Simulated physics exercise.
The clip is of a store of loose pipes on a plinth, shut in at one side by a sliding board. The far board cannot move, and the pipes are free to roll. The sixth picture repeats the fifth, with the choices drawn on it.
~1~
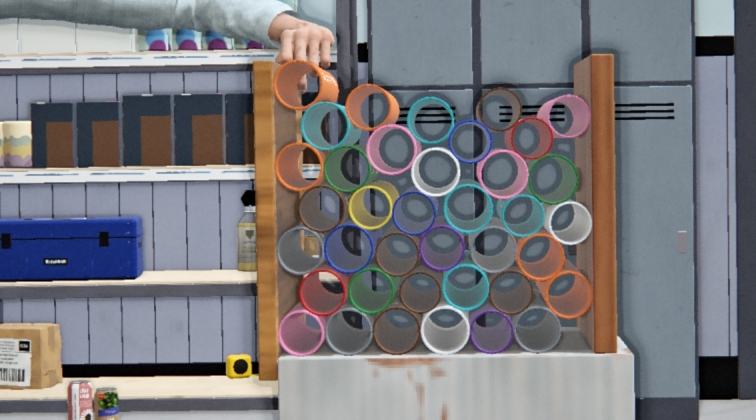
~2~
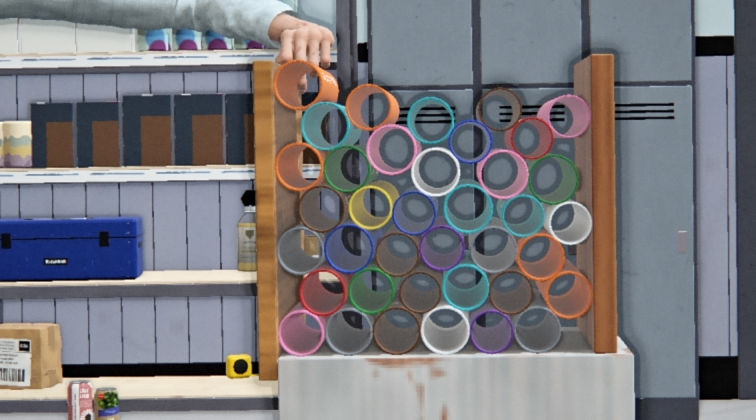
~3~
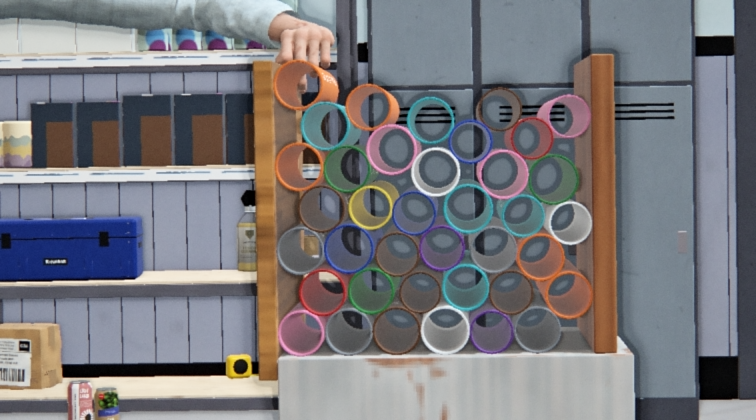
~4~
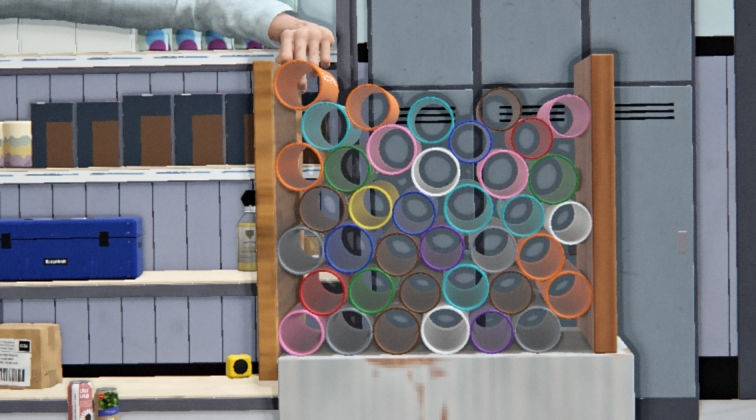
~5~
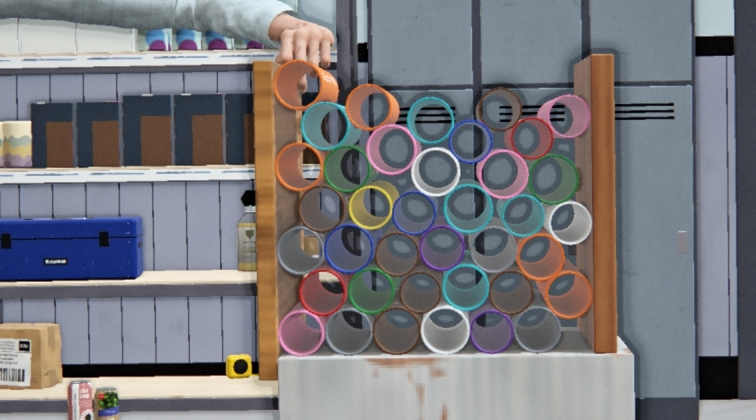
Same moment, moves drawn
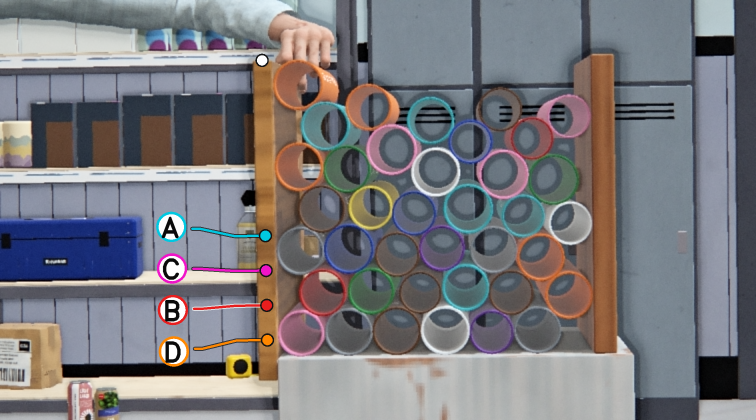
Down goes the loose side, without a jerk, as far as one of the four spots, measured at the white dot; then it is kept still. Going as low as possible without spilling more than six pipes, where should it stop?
Mark C is as low as it can go.
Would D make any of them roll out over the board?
Yes.
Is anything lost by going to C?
Yes.
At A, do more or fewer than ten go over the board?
It loses fewer than ten.
On the marked copy, A at (266, 236); B at (267, 306); C at (266, 270); D at (268, 340); the white dot at (262, 61).
With C. Early on, top of the board (274, 151).
Further on, top of the board (276, 250).
At the end, top of the board (276, 270), four out over the board.
As for the rest, A three out over the board; B seven out over the board; D seven out over the board.
